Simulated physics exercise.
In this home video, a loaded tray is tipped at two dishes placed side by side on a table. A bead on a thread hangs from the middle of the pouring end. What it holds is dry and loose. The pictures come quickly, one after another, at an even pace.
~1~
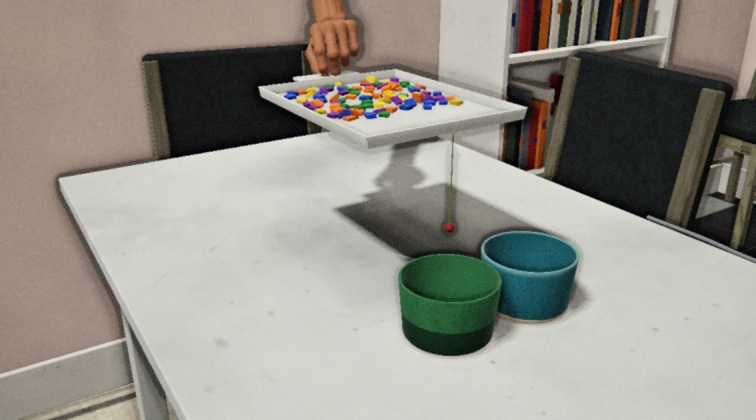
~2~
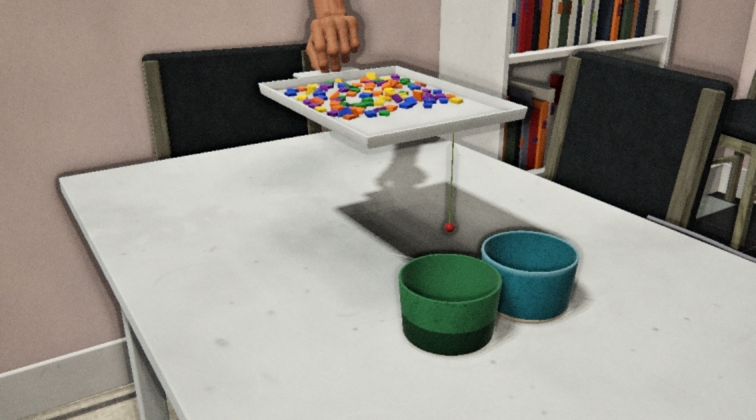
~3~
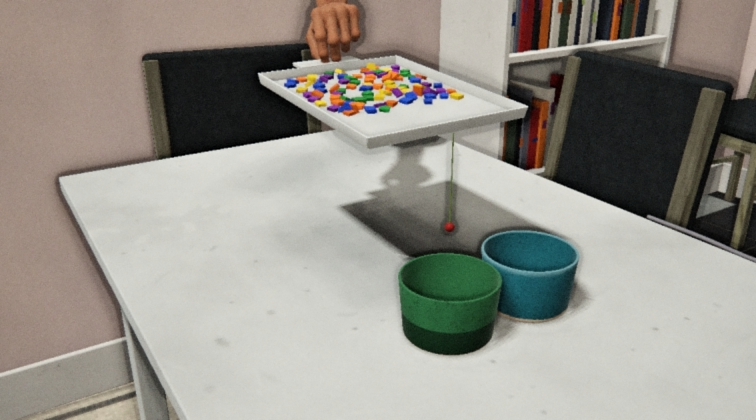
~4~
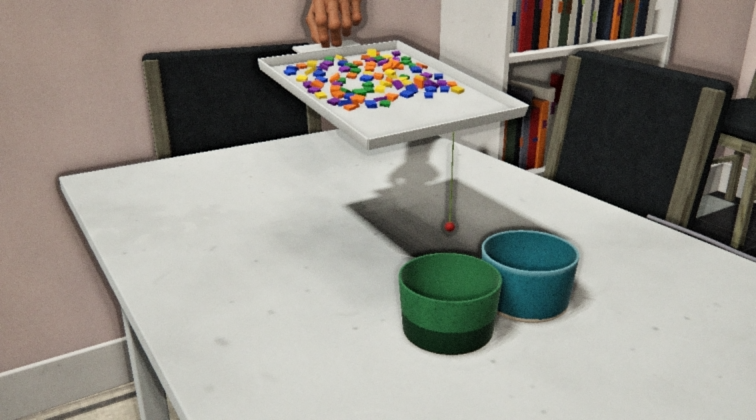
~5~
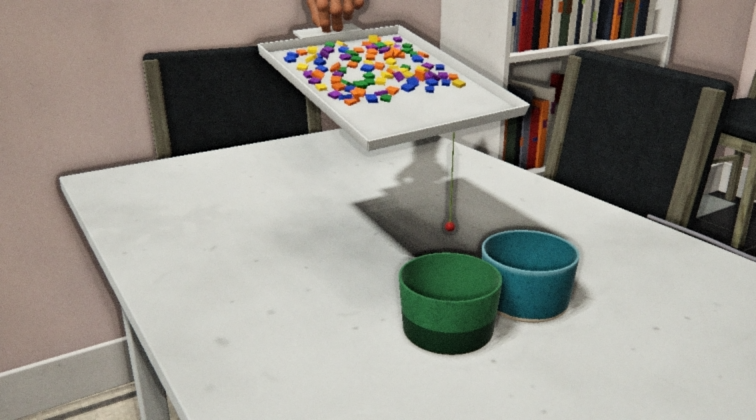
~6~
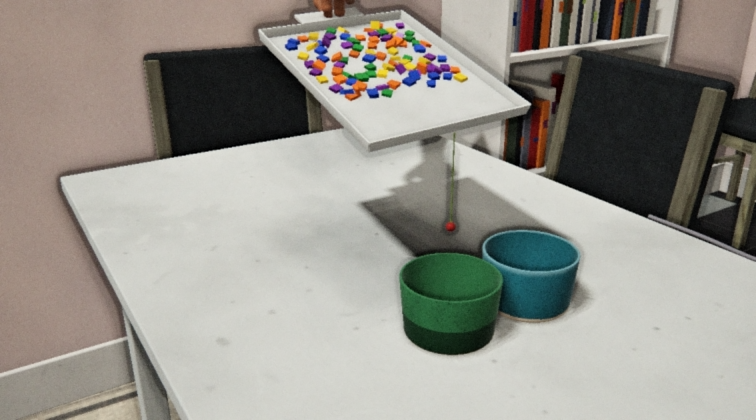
The clip shows a hand holding a white tray of colourful mosaic tiles above a table with a green dish and a blue dish, then raising the tray's far end so it slopes increasingly toward its lower left front corner.
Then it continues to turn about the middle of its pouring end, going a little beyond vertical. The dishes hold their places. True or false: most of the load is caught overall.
True.
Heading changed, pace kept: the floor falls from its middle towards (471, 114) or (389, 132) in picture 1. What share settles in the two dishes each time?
About 10 and 20 per cent.
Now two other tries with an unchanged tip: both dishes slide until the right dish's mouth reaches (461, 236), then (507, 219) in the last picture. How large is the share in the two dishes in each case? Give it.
You'd get near 40 per cent and afterwards near 20 per cent.
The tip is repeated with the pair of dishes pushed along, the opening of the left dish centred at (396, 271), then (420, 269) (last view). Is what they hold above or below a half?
Try 1: The greater share; try 2: The greater share.
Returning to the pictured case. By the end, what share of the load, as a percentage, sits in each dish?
In per cent, left near 40 and right near 30.
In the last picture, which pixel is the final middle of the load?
Around (459, 322).
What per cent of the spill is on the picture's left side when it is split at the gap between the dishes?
Around 90 percent of the pieces.
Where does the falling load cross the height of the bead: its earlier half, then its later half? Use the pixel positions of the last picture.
(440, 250), then (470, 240).
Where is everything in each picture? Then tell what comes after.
In the first picture, corners of the pouring end near (368, 136) and (524, 108), level; middle of the load near (377, 96), mosaic tiles; left dish near (481, 322); right dish near (562, 292); bead on its thread near (450, 228).
In the second picture, corners of the pouring end near (368, 136) and (525, 107), level; middle of the load near (377, 94).
In the third picture, corners of the pouring end near (368, 137) and (525, 106), tipped barely, lowest at the left corner; middle of the load near (377, 86).
In the fourth picture, corners of the pouring end near (369, 138) and (526, 105), tipped a little, lowest at the left corner; middle of the load near (378, 76).
In the fifth picture, corners of the pouring end near (369, 140) and (527, 104), tipped a little, lowest at the left corner; middle of the load near (379, 66).
In the sixth picture, corners of the pouring end near (370, 141) and (528, 104), tipped clearly, lowest at the left corner; middle of the load near (381, 56); left dish near (482, 321); right dish near (563, 291).
Shortly afterwards, tray tipped steeply; all but a few on the tray; a little in the air.
Next, tray tipped right over; near half on the tray; near a quarter in the left dish; a little in the right dish; a little outside both; a little in the air.
Some moments later, tray tipped past a quarter turn; near half in the left dish; near a quarter in the right dish; near a third outside both.
In the end, tray tipped past a quarter turn; near half in the left dish; near a quarter in the right dish; near a third outside both.
